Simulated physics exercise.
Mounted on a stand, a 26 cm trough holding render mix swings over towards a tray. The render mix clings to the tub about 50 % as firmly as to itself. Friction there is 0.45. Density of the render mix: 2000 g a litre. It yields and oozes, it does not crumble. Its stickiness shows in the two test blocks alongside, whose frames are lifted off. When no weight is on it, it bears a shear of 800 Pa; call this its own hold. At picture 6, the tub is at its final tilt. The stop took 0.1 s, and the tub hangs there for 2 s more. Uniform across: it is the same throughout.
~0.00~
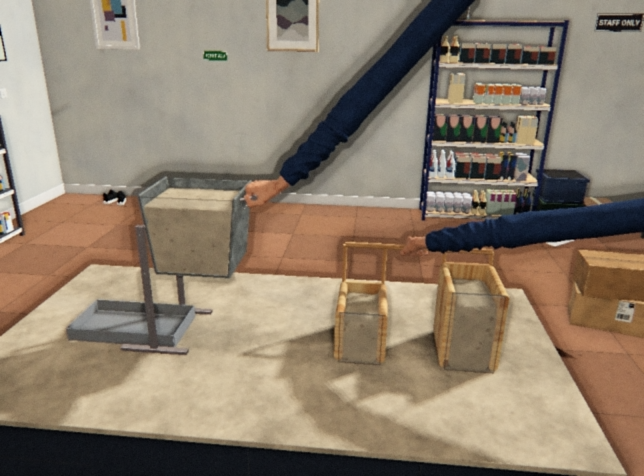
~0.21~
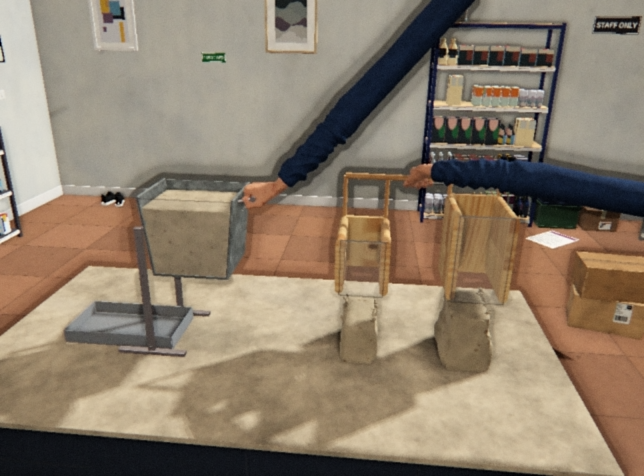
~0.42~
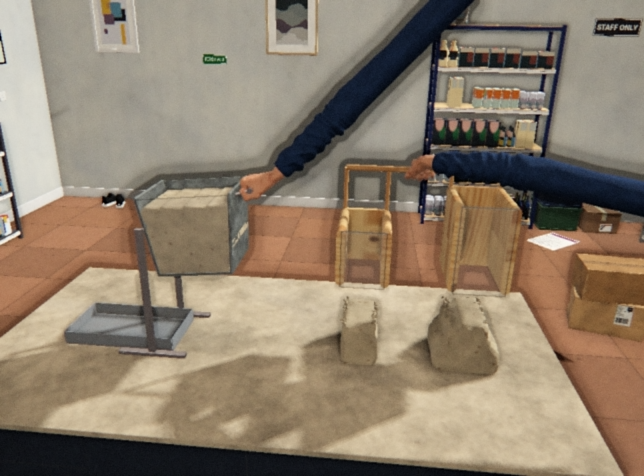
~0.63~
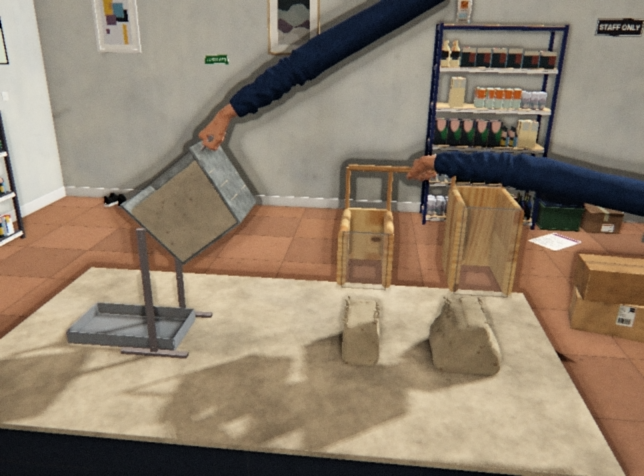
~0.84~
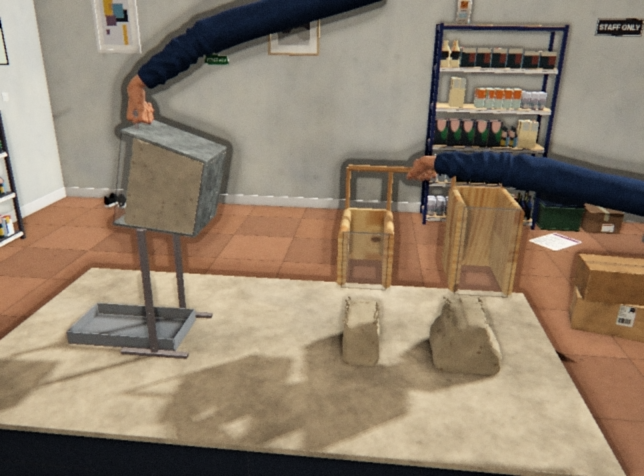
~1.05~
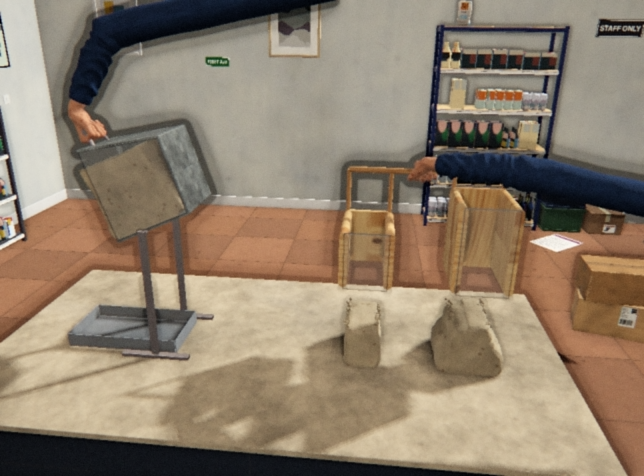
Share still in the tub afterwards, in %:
Around 0 %.
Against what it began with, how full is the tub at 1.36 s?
About 16 %.
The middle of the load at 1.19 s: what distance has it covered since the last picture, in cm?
The change is near 13 cm.
By 1.19 s, the tub is at 108 degrees and holds 49 %.
By 1.36 s, the tub is at 108 degrees and holds 16 %.
By 1.53 s, the tub is at 108 degrees and holds 0 %.
By 1.70 s, the tub is at 108 degrees and holds 0 %.
By 3.05 s, at the end, the tub is at 108 degrees and holds 0 %.
